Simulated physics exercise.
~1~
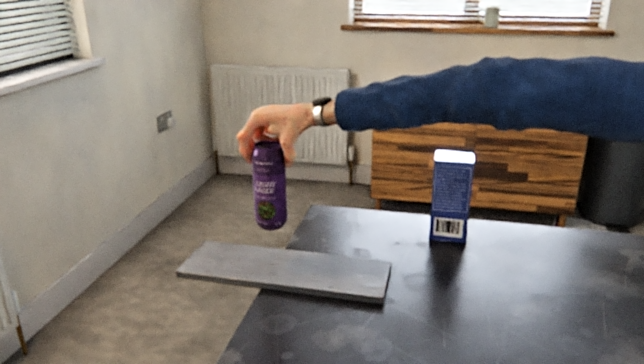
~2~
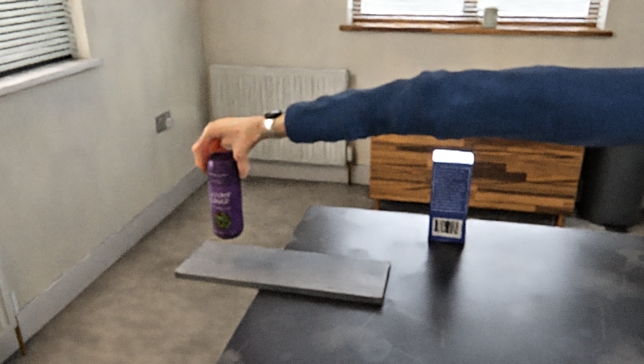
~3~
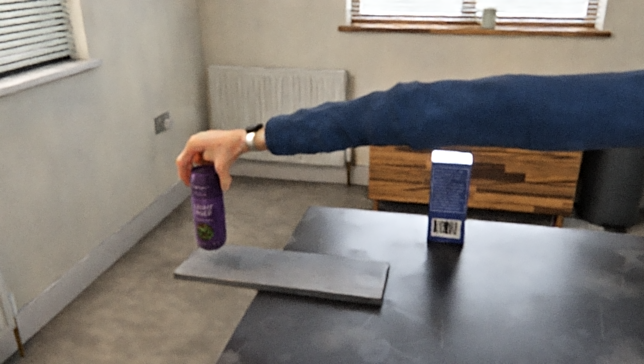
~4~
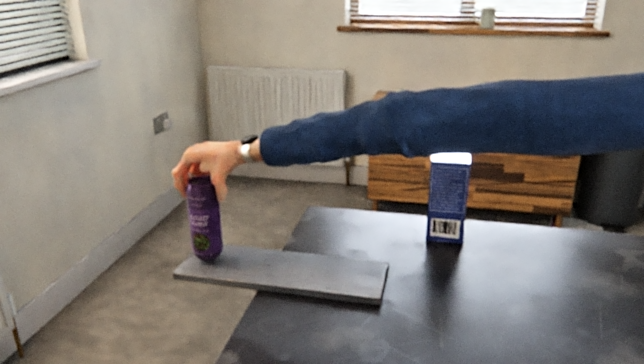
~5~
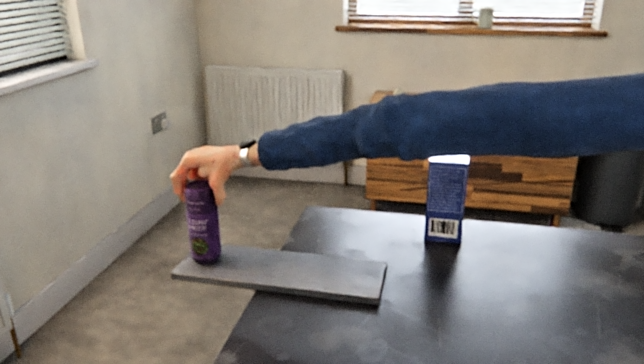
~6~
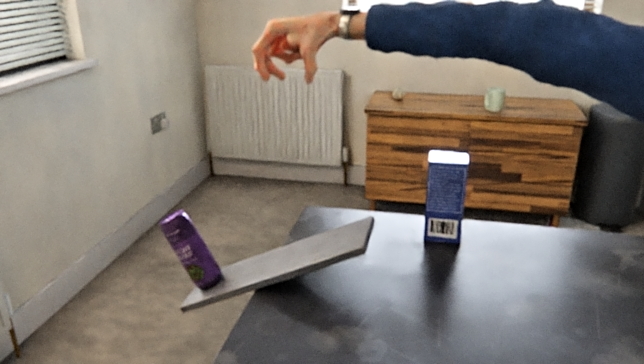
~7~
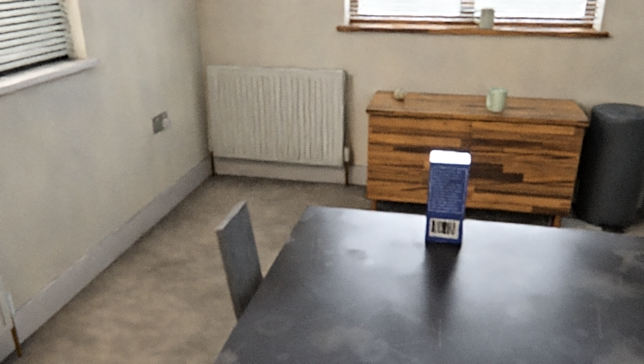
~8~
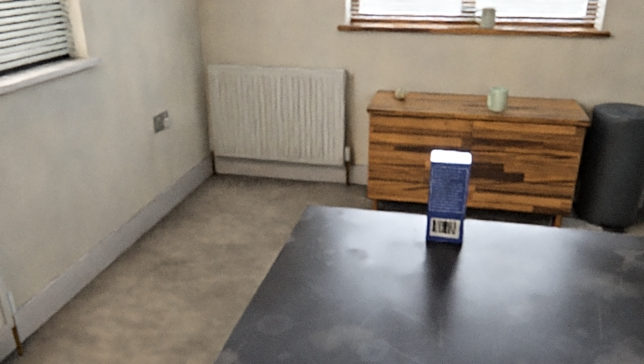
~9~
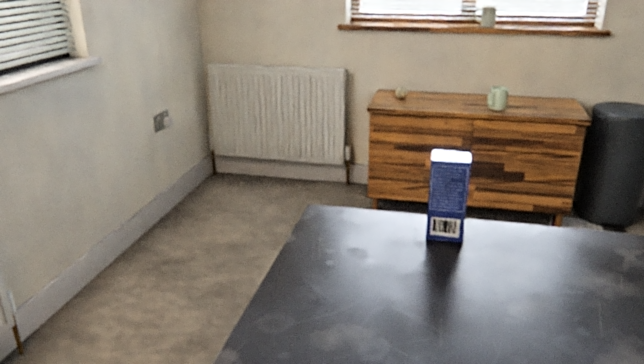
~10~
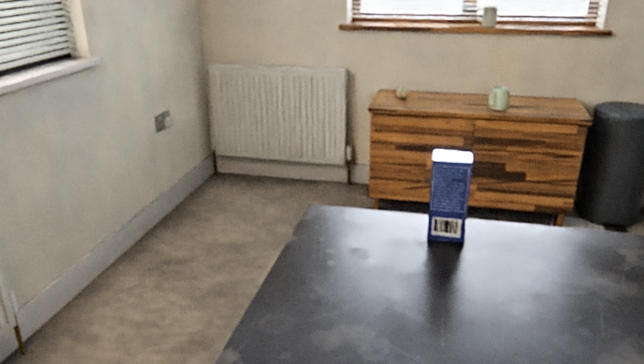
A hand lowered a purple can onto the overhanging left end of a grey board on a dark table, then let go. The board tipped and both dropped off the table's edge out of sight, leaving only the blue carton standing there.
